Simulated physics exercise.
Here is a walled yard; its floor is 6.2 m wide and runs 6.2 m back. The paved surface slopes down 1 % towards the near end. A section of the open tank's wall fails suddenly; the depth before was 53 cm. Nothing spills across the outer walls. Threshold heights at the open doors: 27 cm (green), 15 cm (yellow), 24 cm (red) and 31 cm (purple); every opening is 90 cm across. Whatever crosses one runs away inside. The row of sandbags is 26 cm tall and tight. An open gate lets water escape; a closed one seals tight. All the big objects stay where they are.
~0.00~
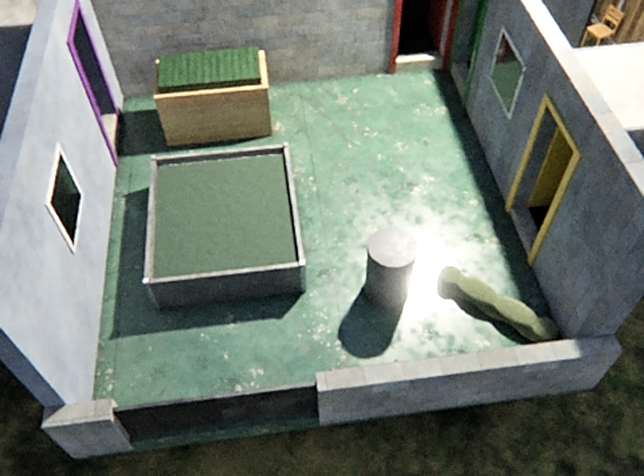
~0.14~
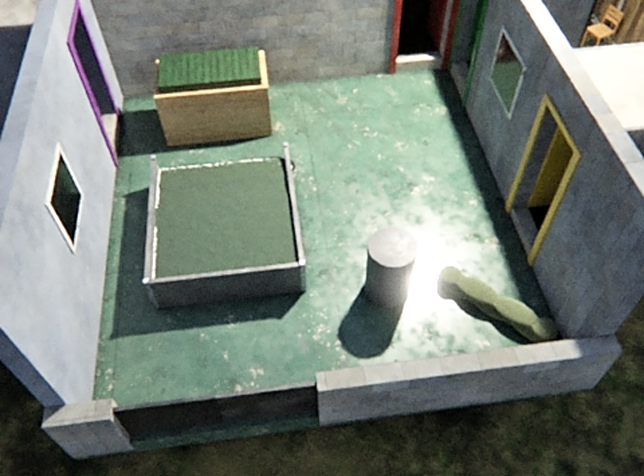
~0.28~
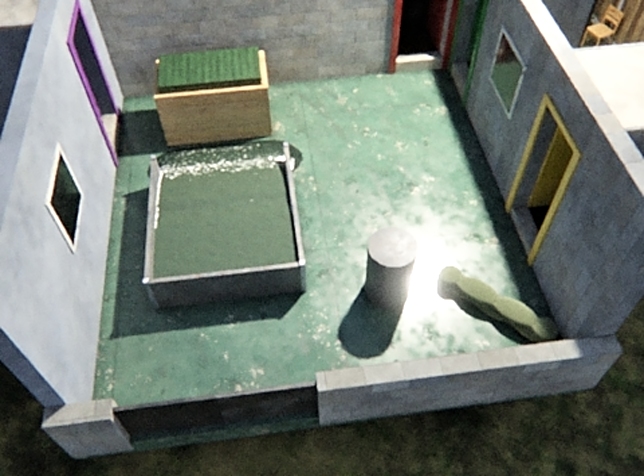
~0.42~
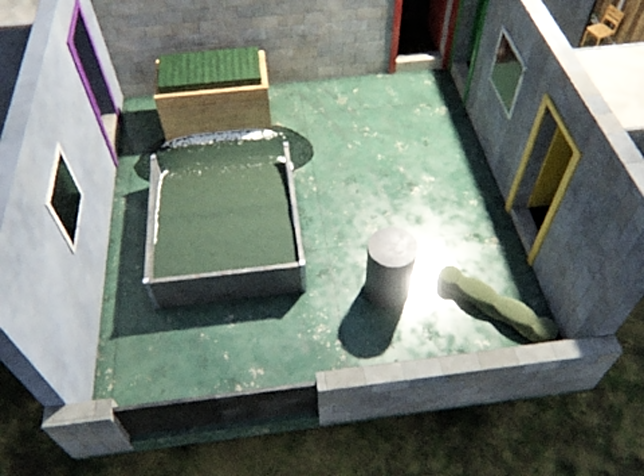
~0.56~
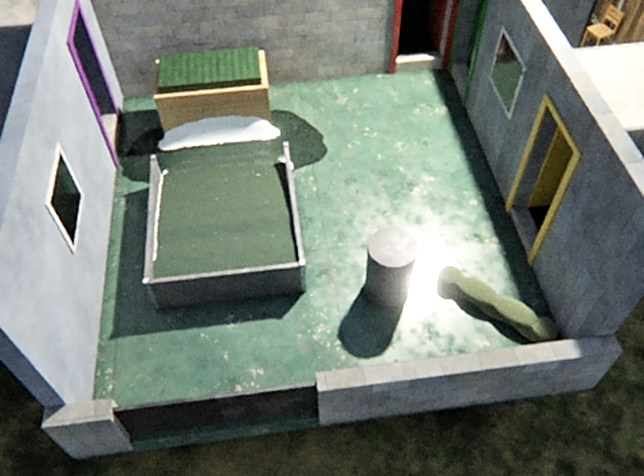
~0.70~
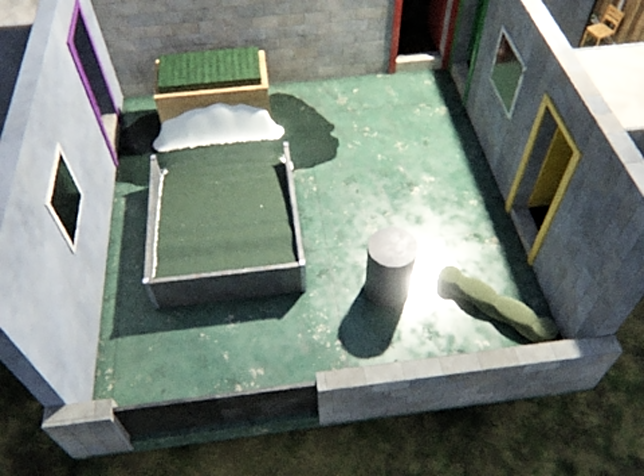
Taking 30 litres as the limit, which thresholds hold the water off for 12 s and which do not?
Within that time: At the green door it keeps below the limit; at the yellow door it stays under the limit; at the red door it stays under the limit; at the purple door it keeps below the limit.
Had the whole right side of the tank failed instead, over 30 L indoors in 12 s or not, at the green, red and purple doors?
Against that limit: Green under, red not over, purple not over.
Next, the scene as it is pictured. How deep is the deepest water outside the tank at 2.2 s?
Roughly 34 cm.
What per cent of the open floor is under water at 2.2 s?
Near 40 per cent is wet.
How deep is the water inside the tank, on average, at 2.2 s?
Some 24 cm.
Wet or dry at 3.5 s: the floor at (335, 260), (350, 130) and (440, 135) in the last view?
In that order: Still dry, wet, flooded.
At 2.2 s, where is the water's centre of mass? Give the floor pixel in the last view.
Around (233, 179).
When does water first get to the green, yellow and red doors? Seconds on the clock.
Arrival: Green 2.2 s, yellow 3.6 s, red 1.8 s.
After 1.4 s water covers 20 % of the floor and is deepest (39 cm) near (225, 154); green door not reached, yellow door not reached, red door not reached, purple door 27 cm at the sill, 0 L in.
After 2.2 s water covers 40 % of the floor and is deepest (34 cm) near (117, 165); green door not reached, yellow door not reached, red door 8 cm at the sill, 0 L in, purple door 28 cm at the sill, 1 L in.
After 3.5 s water covers 55 % of the floor and is deepest (24 cm) near (123, 108); green door 21 cm at the sill, 0 L in, yellow door not reached, red door 17 cm at the sill, 0 L in, purple door 17 cm at the sill, 2 L in.
After 7.0 s water covers 85 % of the floor and is deepest (26 cm) near (539, 318); green door 11 cm at the sill, 0 L in, yellow door 6 cm at the sill, 0 L in, red door 10 cm at the sill, 0 L in, purple door 11 cm at the sill, 3 L in.
After 12.0 s water covers 95 % of the floor and is deepest (13 cm) near (478, 377); green door 4 cm at the sill, 0 L in, yellow door 10 cm at the sill, 0 L in, red door 4 cm at the sill, 0 L in, purple door 6 cm at the sill, 3 L in.
